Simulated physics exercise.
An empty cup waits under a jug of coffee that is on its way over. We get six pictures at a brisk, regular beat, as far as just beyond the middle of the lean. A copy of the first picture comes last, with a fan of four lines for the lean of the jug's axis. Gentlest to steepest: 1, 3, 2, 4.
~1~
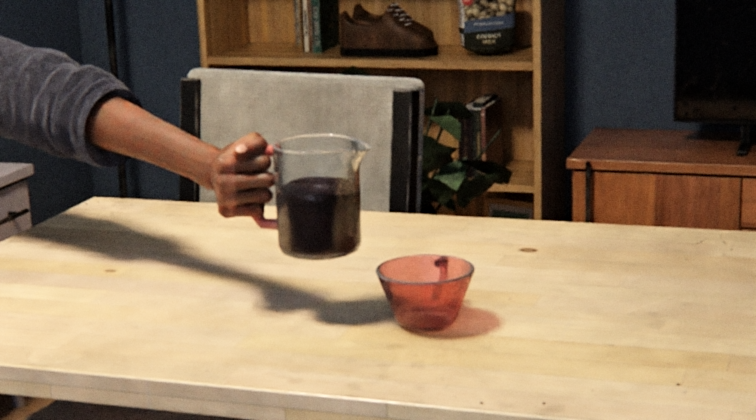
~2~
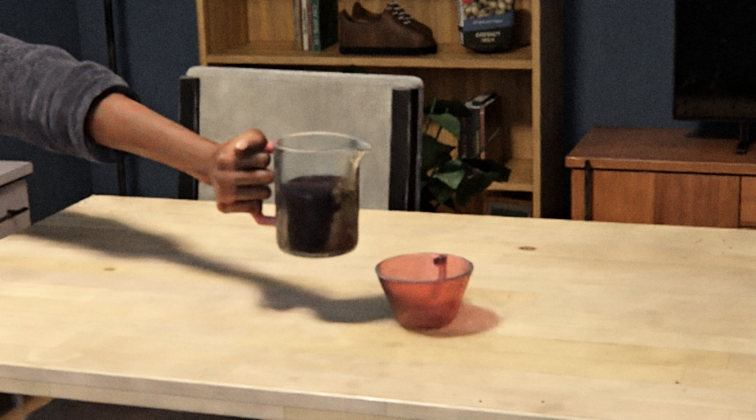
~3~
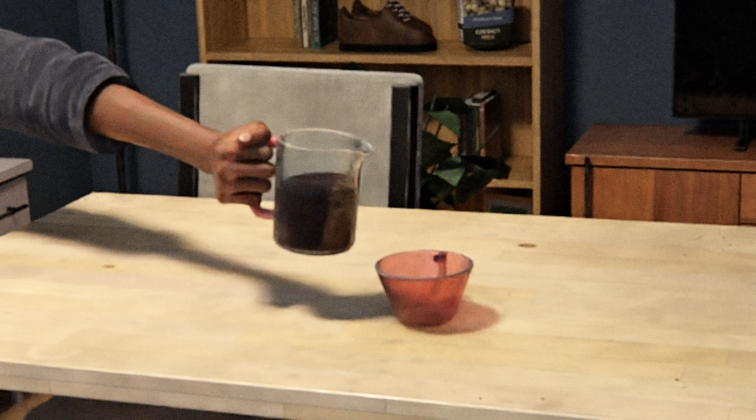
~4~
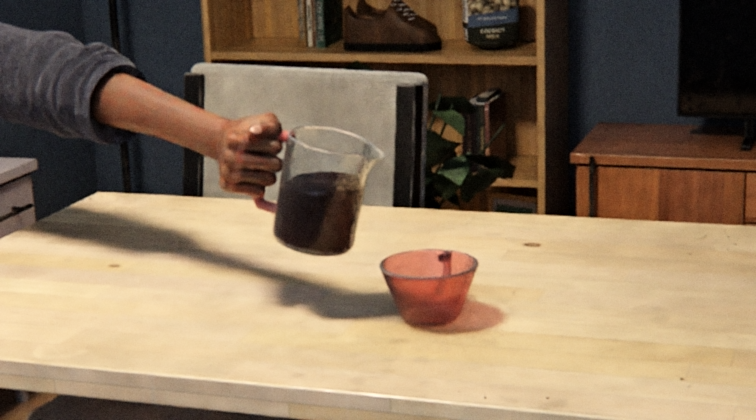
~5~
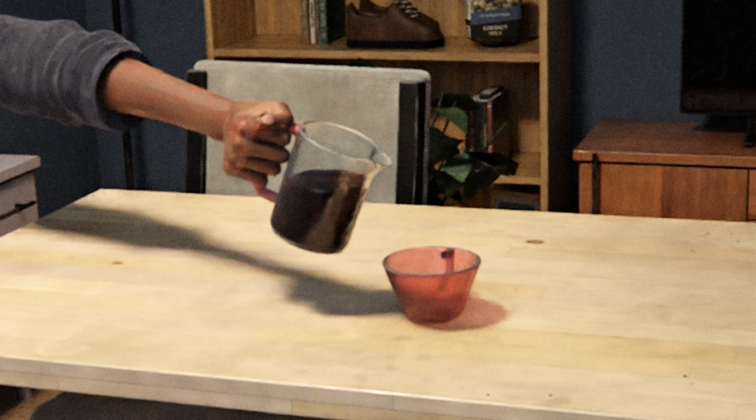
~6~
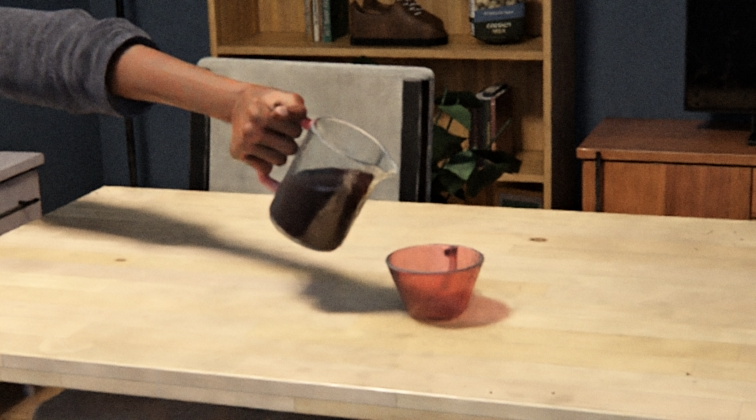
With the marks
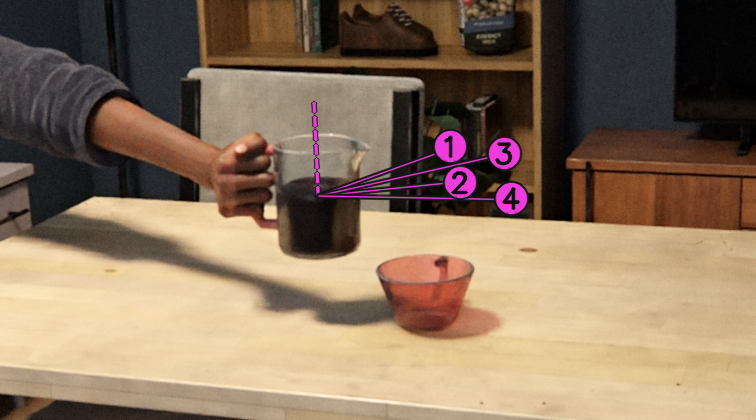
An arm in a dark grey sleeve reaches from the left over a pale wooden table, seen from slightly above in a room with dark blue walls. The hand grips a clear glass jug of dark coffee, left of a translucent red cup, with a grey chair and wooden shelves behind. The jug starts upright, then tilts steadily rightward while the view shifts very slightly.
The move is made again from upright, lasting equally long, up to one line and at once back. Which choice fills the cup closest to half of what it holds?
1 is best.
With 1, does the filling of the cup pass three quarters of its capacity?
No, less.
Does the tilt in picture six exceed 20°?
Yes.
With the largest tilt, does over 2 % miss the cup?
Yes.
In magenta, 1 at (434, 154); 2 at (442, 183); 3 at (487, 157); 4 at (494, 199).
For tilt 1, the cup ends with about 47 % of what it can hold; 4 % of the coffee is spilt.
For tilt 2, the cup ends with about 67 % of what it can hold; 17 % of the coffee is spilt.
For tilt 3, the cup ends with about 62 % of what it can hold; 8 % of the coffee is spilt.
For tilt 4, the cup ends with about 77 % of what it can hold; 22 % of the coffee is spilt.
